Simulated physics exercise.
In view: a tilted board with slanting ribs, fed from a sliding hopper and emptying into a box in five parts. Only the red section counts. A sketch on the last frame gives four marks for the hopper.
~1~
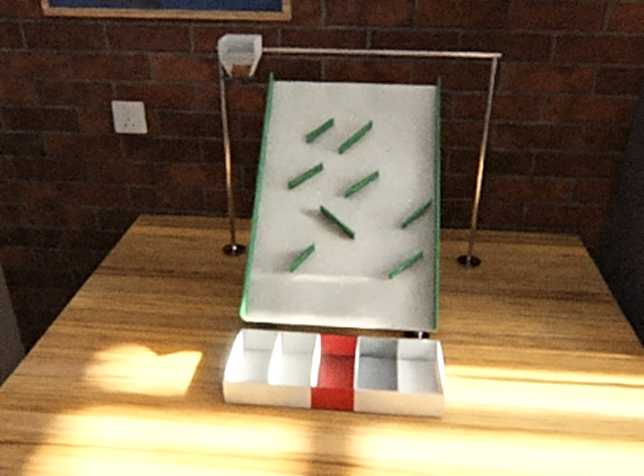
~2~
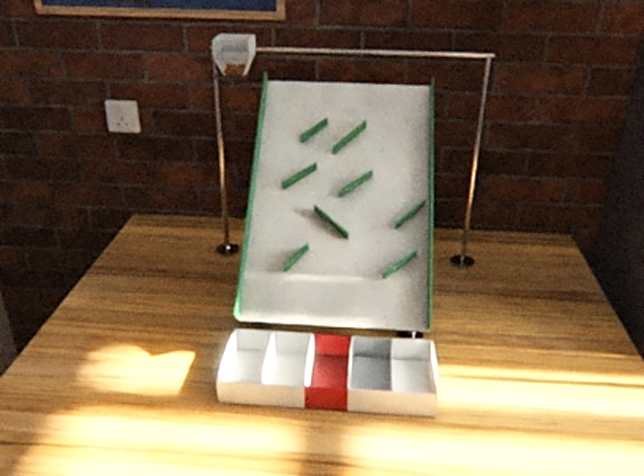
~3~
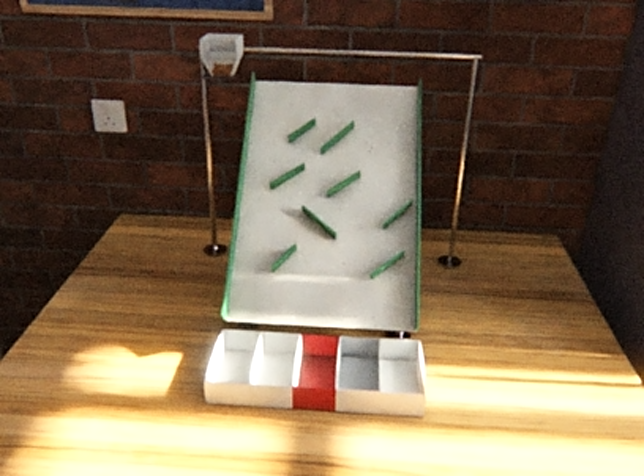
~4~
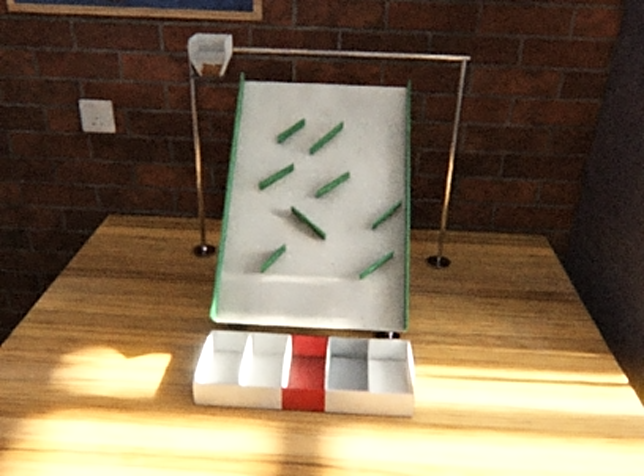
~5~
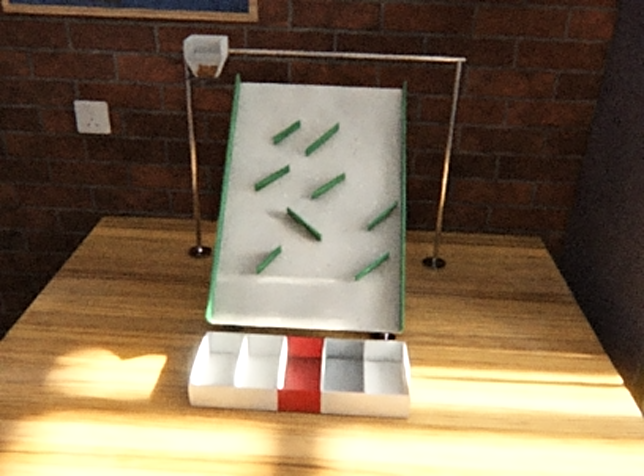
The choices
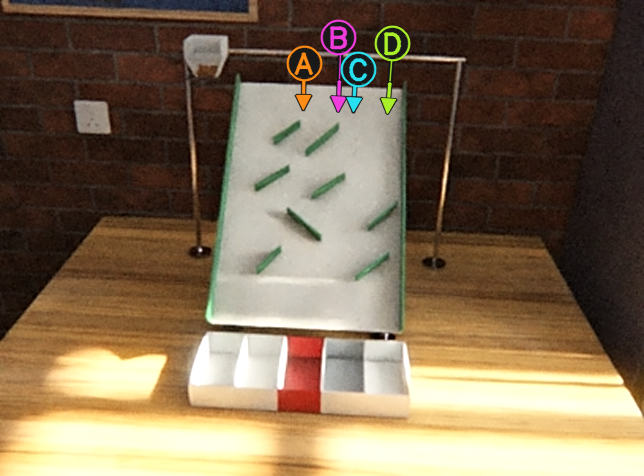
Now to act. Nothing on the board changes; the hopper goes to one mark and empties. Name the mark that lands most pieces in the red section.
The answer is mark D.
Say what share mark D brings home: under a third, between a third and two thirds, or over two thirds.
Between a third and two thirds.
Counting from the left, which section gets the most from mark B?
It is the first one.
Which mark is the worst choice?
A.
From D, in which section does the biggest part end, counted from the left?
It is the third one.
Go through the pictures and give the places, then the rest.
In the first picture, hopper (242, 70), cereal balls, door shut.
In the second picture, ribs (301, 136) to (327, 118), (333, 148) to (366, 120), (282, 184) to (316, 163).
In the third picture, ribs (327, 192) to (360, 171), (302, 205) to (336, 234), (384, 224) to (413, 199).
In the fourth picture, ribs (260, 269) to (285, 244), (361, 275) to (393, 252).
In the fifth picture, red section (299, 399), number 3 of 5 from the left.
On the marked copy, mark A meets the board at (303, 104); mark B meets the board at (338, 106); mark C meets the board at (353, 106); mark D meets the board at (387, 108).
With A, just a few in the red section, almost all in other sections.
With B, roughly a quarter in the red section, the larger part in other sections, just a few outside the box.
With C, roughly a third in the red section, roughly two thirds in other sections.
With D, roughly two thirds in the red section, roughly a third in other sections, just a few outside the box.
